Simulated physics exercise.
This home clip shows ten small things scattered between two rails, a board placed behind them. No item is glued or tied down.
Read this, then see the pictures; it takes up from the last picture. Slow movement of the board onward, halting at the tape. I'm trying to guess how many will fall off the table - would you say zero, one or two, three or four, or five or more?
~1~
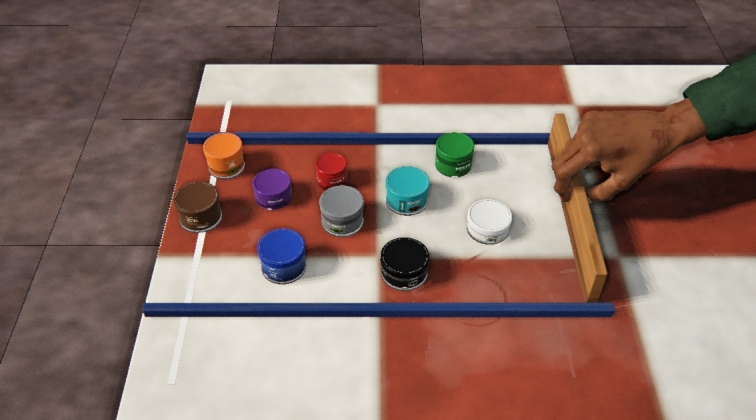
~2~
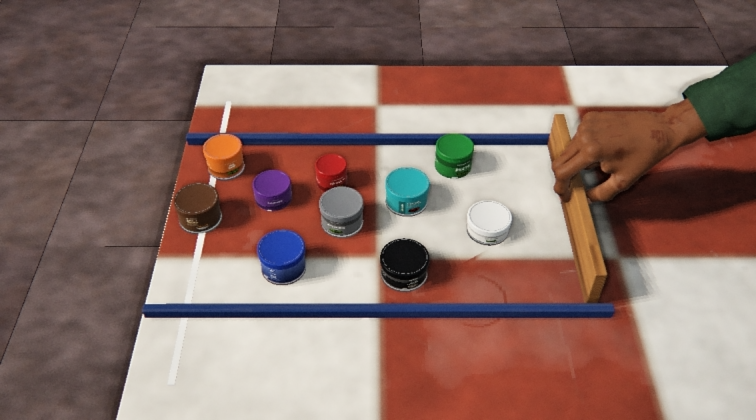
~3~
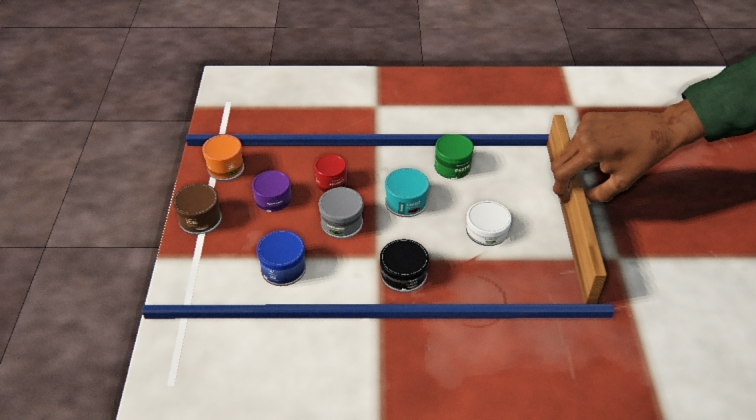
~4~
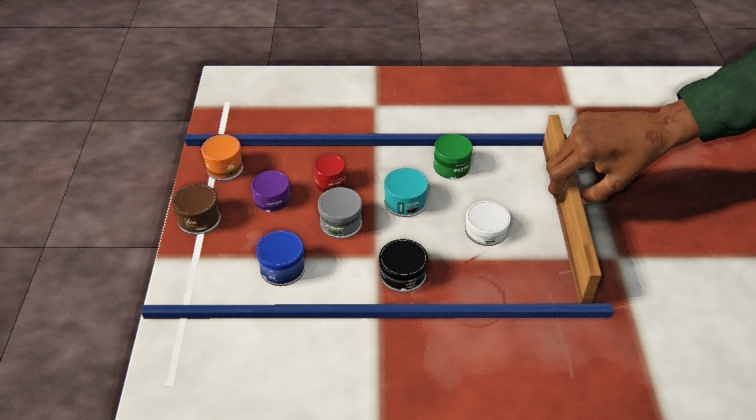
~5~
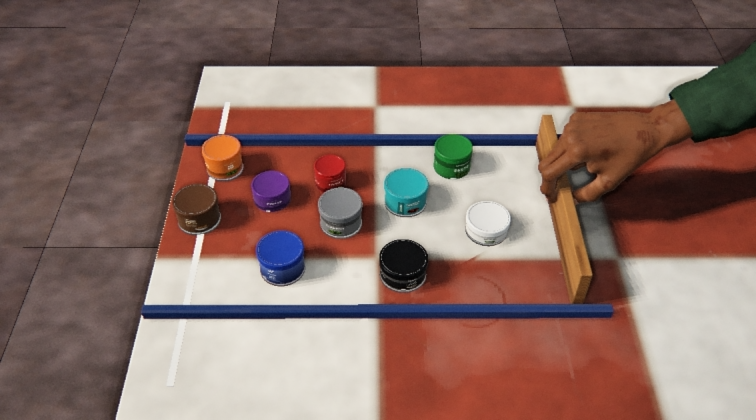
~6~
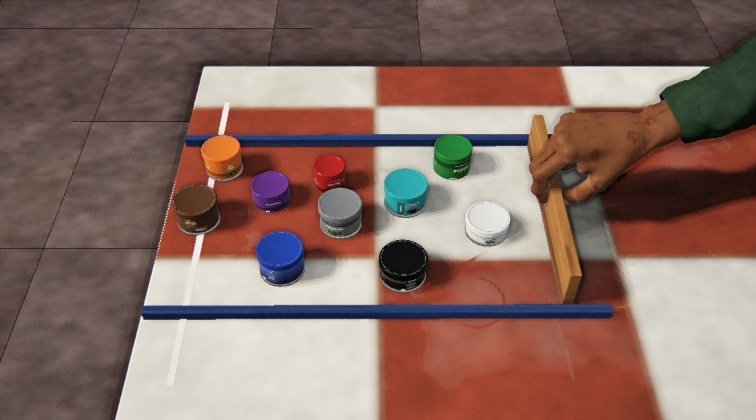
Going by the pictures, five or more pieces get pushed right off.
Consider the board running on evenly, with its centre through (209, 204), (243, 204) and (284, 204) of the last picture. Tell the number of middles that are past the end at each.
5, 1 and 0.
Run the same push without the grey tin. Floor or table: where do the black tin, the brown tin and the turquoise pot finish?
Black tin: Still there; brown tin: Over the edge; turquoise pot: Still there.
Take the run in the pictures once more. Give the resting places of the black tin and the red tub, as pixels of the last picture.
In the last picture the first middle sits at (167, 265) and the other at (175, 171).
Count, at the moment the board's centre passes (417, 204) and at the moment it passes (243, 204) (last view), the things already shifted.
First 4, after that 10.
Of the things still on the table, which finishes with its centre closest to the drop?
It's the red tub.
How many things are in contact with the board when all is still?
The number is 4.
Soon after, none off yet; brown tin at rest near (197, 210); orange tin at rest near (223, 159); purple tub at rest near (271, 192).
Then, none off yet; brown tin at rest near (197, 210); orange tin at rest near (223, 159); purple tub moved about its own width near (240, 185).
At rest, the number that fall off is five or more; fallen, grey tin, blue tin, purple tub, orange tin and brown tin.
